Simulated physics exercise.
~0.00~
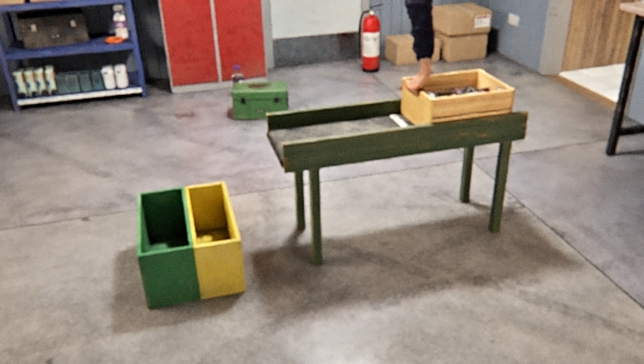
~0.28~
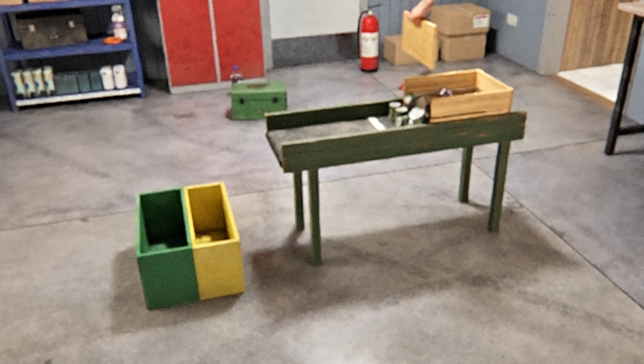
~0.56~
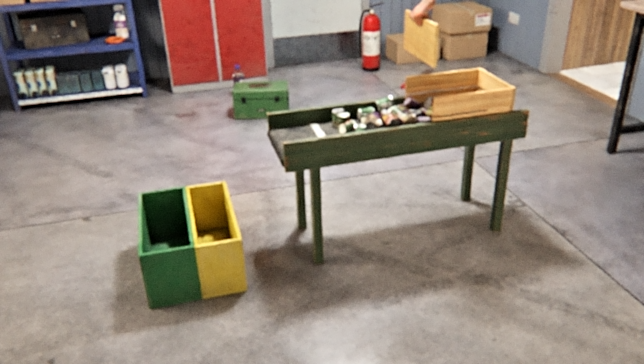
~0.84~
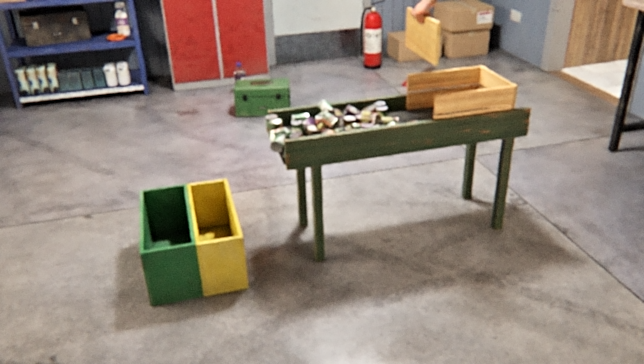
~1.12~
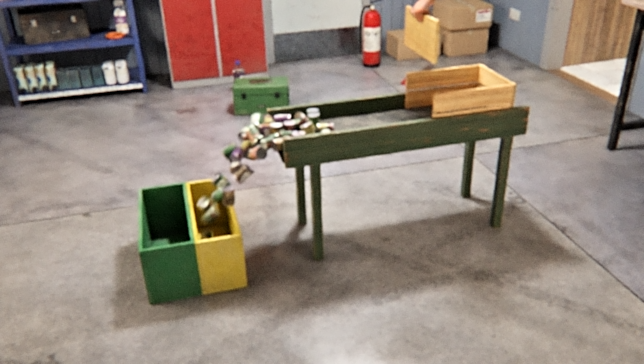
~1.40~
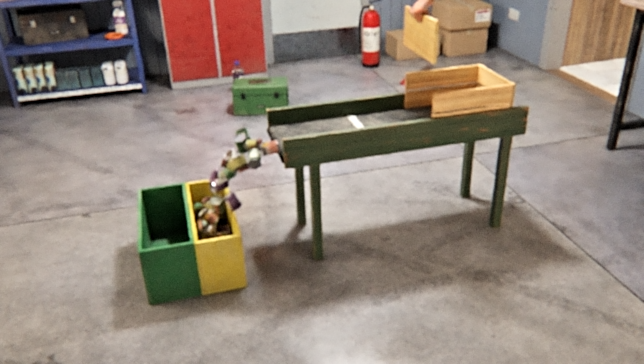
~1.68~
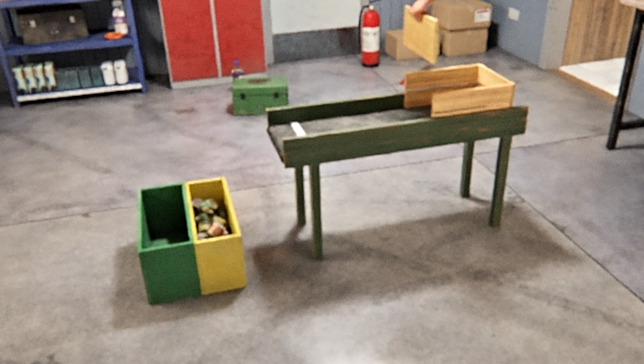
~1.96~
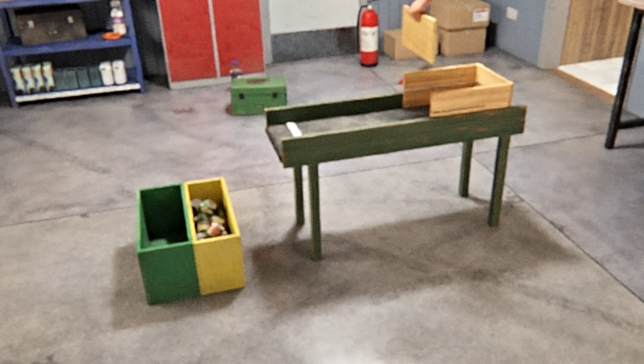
In a workshop, a hand lifted a wooden panel from a pen on a green belt table, and a heap of small tins rode left, tumbled off the end and landed in the yellow box, leaving the belt empty.
